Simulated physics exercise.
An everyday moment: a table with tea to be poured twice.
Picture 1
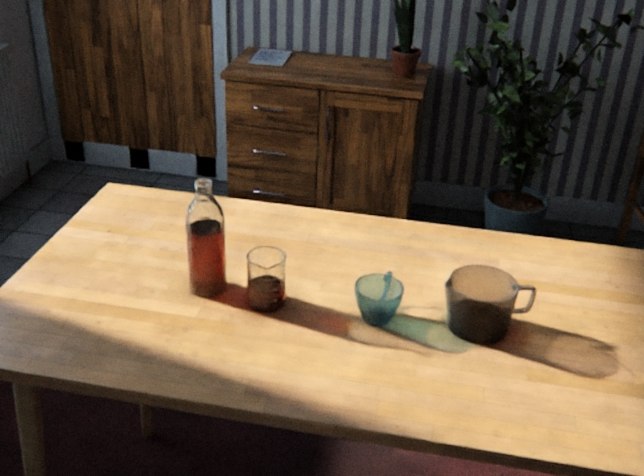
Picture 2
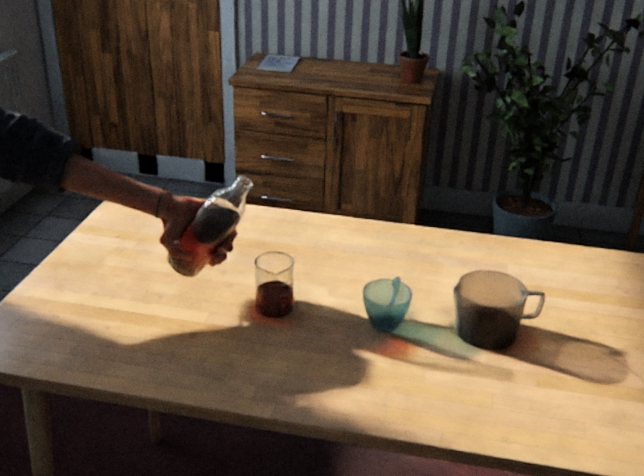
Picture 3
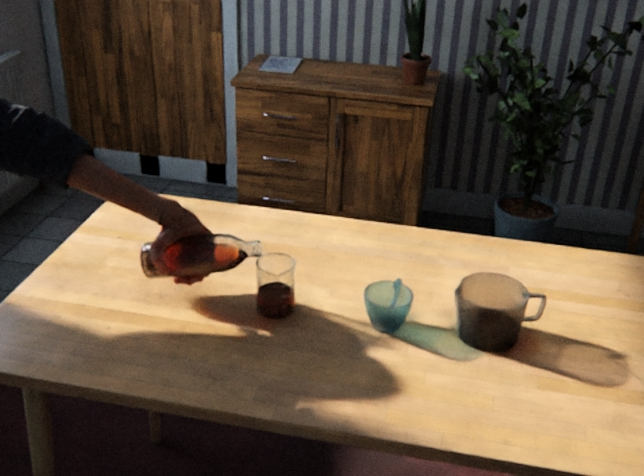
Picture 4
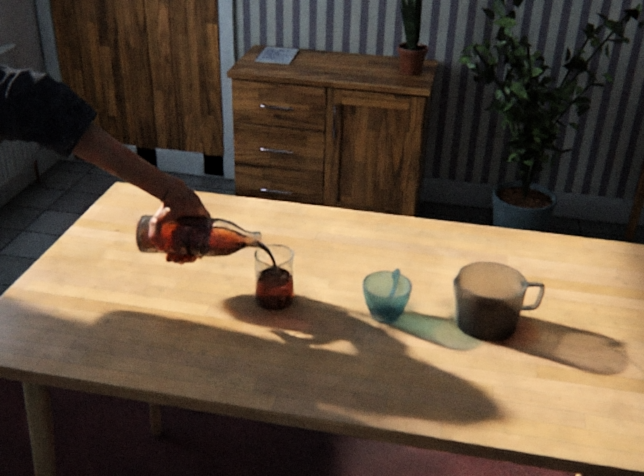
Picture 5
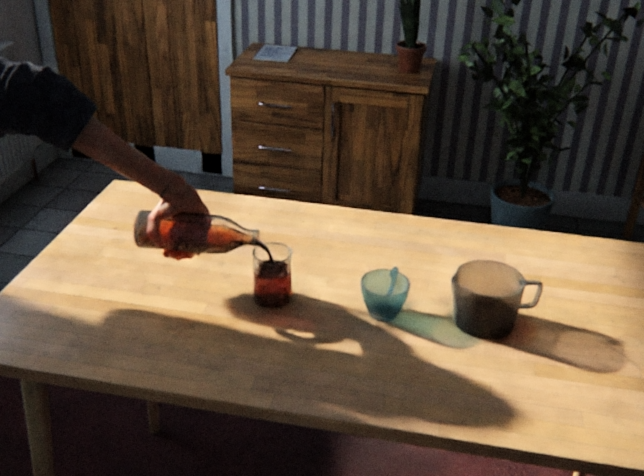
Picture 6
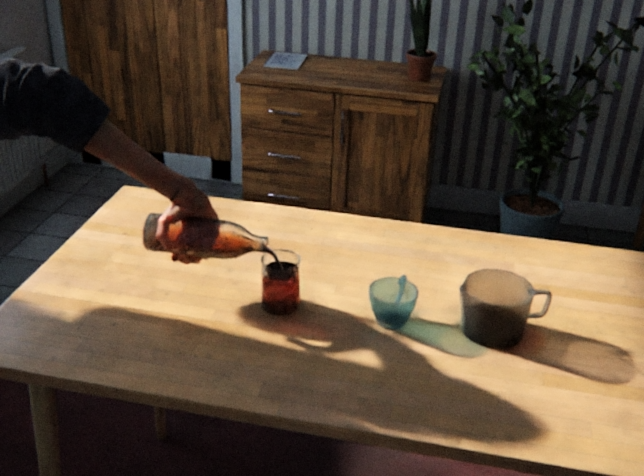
At first, a bottle of reddish-brown tea, a partly filled glass beaker, a blue-green cup and a measuring jug stand on a sunlit wooden table. A hand reaches in from the left, lifts the bottle and tilts it over the beaker, then pours a dark stream that raises the level inside.
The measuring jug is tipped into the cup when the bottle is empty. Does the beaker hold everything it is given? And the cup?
In order: I expect the beaker will spill, I expect the cup will keep it all in.
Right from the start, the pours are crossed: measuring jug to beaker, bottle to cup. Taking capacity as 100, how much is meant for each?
The first one is at 80 per cent, the second at 170 per cent.
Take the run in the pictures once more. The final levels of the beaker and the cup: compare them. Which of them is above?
Result: Higher level in the one on the left.
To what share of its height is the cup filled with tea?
Fill level: About 65 percent.
A moment on, the beaker is full to the brim and overflowed.
When it is over, the beaker is full to the brim and overflowed; the cup is about two thirds full.
